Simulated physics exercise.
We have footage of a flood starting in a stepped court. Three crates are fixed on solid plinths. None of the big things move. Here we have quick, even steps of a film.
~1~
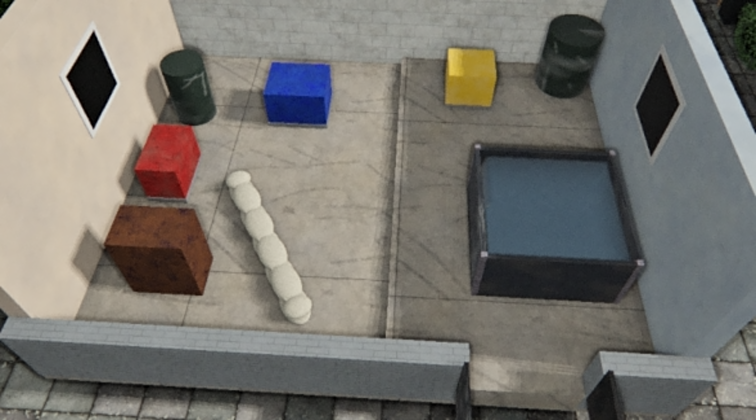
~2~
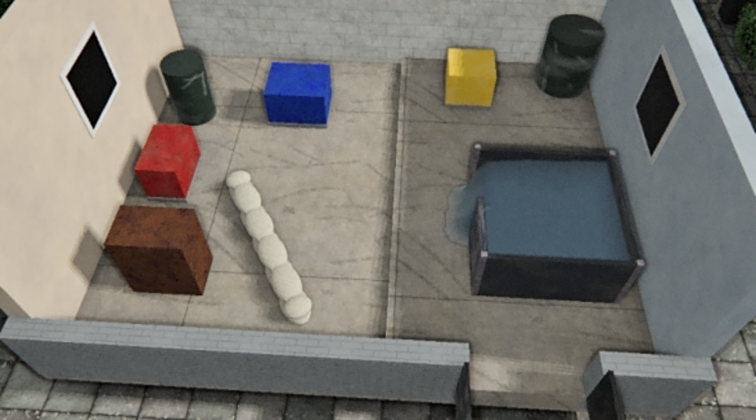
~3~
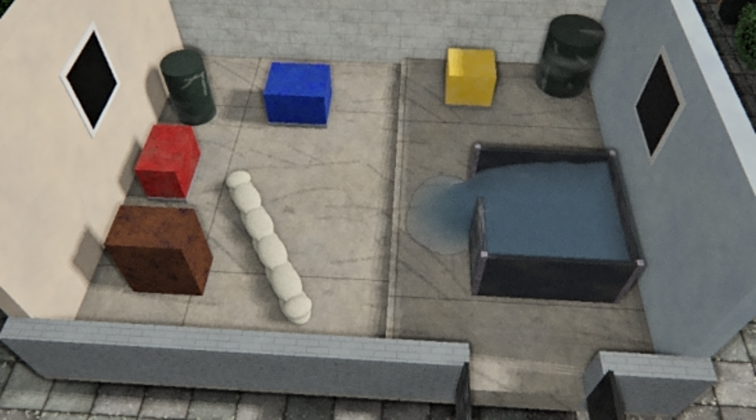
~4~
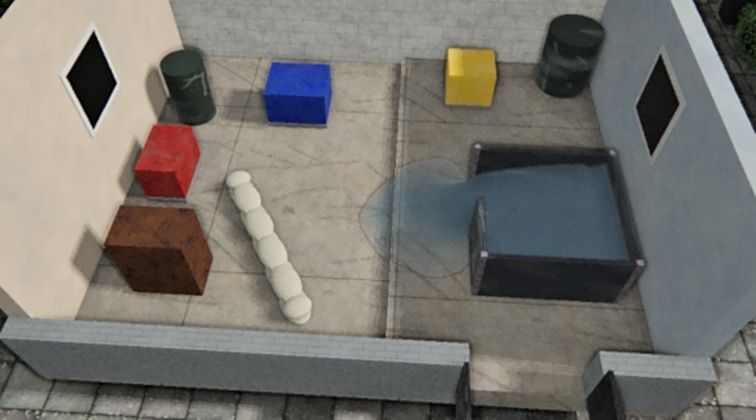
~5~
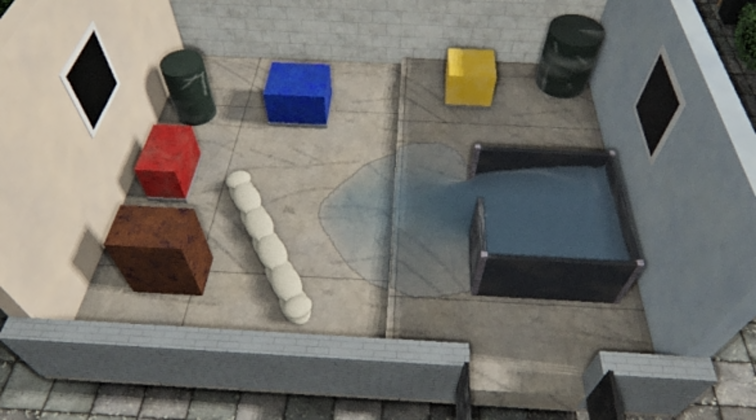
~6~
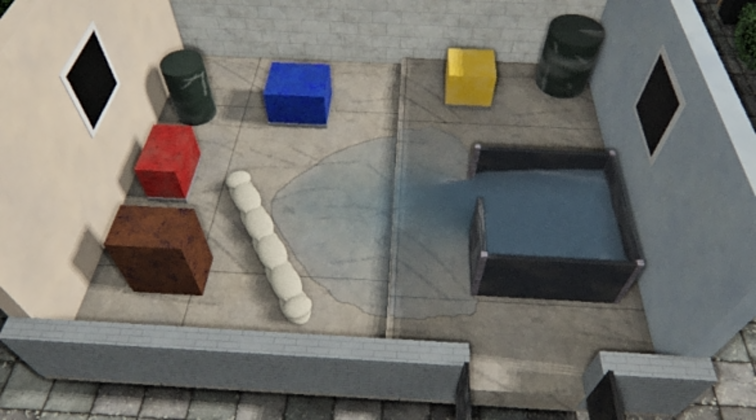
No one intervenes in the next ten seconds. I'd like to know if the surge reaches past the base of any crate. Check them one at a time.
The red crate meets the water; the yellow crate never meets the water; the blue crate meets the water.
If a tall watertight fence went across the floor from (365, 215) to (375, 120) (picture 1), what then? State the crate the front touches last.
It's the red crate.
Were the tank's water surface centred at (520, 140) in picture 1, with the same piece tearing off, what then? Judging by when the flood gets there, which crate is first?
I'd go with the crate marked blue.
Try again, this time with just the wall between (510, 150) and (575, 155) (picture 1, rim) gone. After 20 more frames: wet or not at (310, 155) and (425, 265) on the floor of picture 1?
The first spot is submerged, the second unreached.
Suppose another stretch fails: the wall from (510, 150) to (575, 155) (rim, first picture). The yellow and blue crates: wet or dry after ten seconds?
So the yellow goes wet while the blue goes wet.
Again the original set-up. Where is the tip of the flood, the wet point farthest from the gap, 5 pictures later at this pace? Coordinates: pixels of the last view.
About (189, 136).
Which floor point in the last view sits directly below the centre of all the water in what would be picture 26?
Around pixel (354, 188).
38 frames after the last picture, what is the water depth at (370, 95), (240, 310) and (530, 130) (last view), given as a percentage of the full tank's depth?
16, 4 and 0 in a hundred, in turn.
A moment on, water covers 30 % of the floor; the red crate water round its plinth, the yellow crate water round its plinth, the blue crate water round its plinth.
Next, water covers 40 % of the floor; the red crate water round its plinth, the yellow crate water round its plinth, the blue crate water round its plinth.
Then, water covers 55 % of the floor; the red crate water round its plinth, the yellow crate water round its plinth, the blue crate water round its plinth.
Later, water covers 60 % of the floor; the red crate water round its plinth, the yellow crate water round its plinth, the blue crate water round its plinth.
In the end, water covers 65 % of the floor; the red crate was topped, the yellow crate stayed above the water, the blue crate was topped.
